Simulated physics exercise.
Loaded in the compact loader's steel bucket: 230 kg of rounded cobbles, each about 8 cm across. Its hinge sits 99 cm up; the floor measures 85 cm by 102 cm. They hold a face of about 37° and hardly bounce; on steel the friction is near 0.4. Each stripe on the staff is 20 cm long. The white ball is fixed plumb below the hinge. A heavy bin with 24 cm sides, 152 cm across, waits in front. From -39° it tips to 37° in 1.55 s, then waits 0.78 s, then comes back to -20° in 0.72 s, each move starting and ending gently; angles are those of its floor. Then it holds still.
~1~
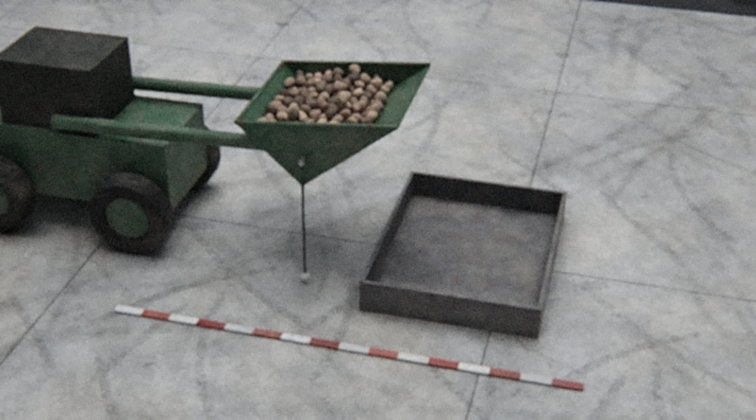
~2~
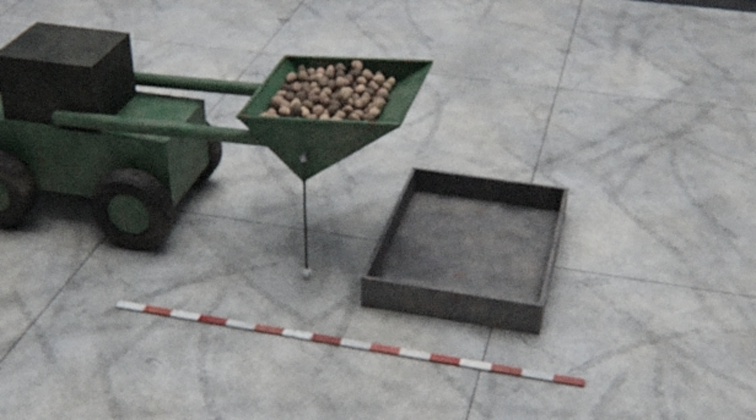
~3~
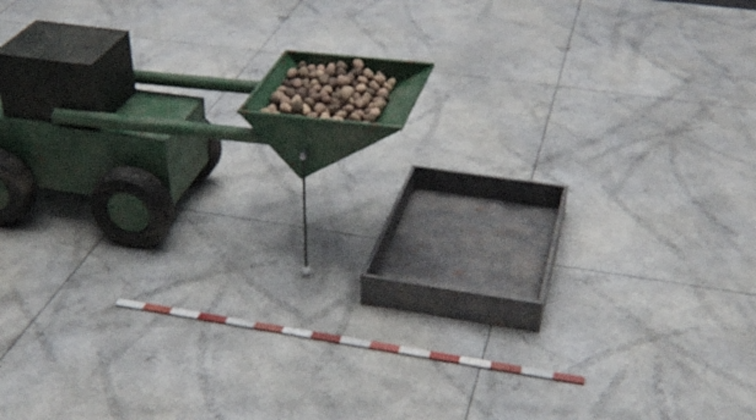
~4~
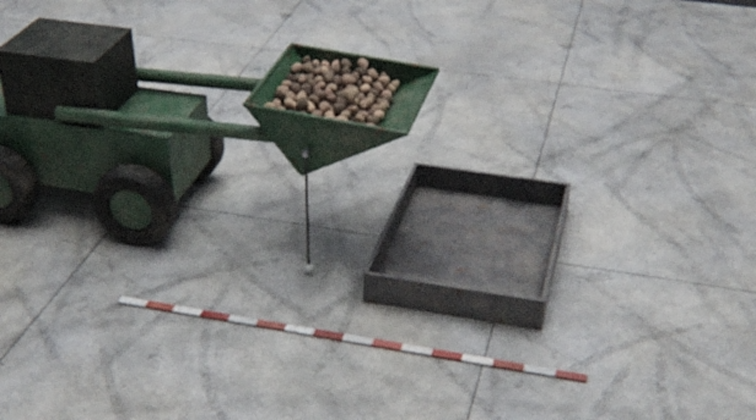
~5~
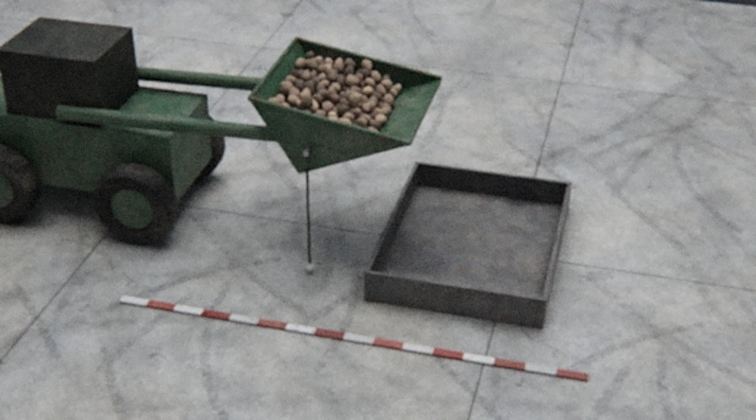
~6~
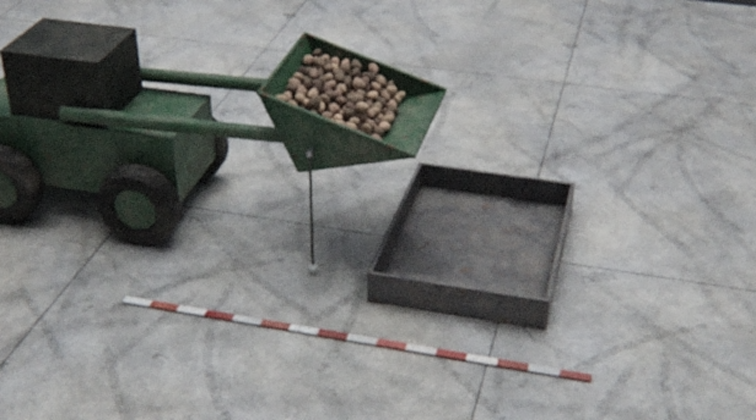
A green loader slowly tilts its raised bucket of brown stones toward the right.
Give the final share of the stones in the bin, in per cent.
Some 100 per cent of it.
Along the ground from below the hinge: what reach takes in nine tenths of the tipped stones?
About 150 cm.
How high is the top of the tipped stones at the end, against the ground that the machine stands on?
About 20 cm above it.
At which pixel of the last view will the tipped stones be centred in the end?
Around (475, 242).
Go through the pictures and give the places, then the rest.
Lip at (398, 128), floor tilted -39°, highest stones at (353, 85), in the first frame.
Lip at (400, 125), floor tilted -38°, highest stones at (350, 80), in the second frame.
Lip at (402, 129), floor tilted -35°, highest stones at (340, 77), in the third frame.
Lip at (407, 134), floor tilted -30°, highest stones at (315, 76), in the fourth frame.
Lip at (411, 144), floor tilted -24°, highest stones at (304, 71), in the fifth frame.
The bucket is at -16°, its lip at (415, 157); the top of the load is at (309, 69), in the sixth frame.
A little later the floor is at 25°; 100 % in the bucket; the foremost stones are at (406, 148).
Then the floor is at 37°; 49 % in the bucket, 51 % in the bin; the foremost stones are at (473, 225).
Later still the floor is at -20°; 0 % in the bucket, 100 % in the bin; the foremost stones are at (551, 258).
In the end the floor is at -20°; 0 % in the bucket, 100 % in the bin; the foremost stones are at (551, 258).
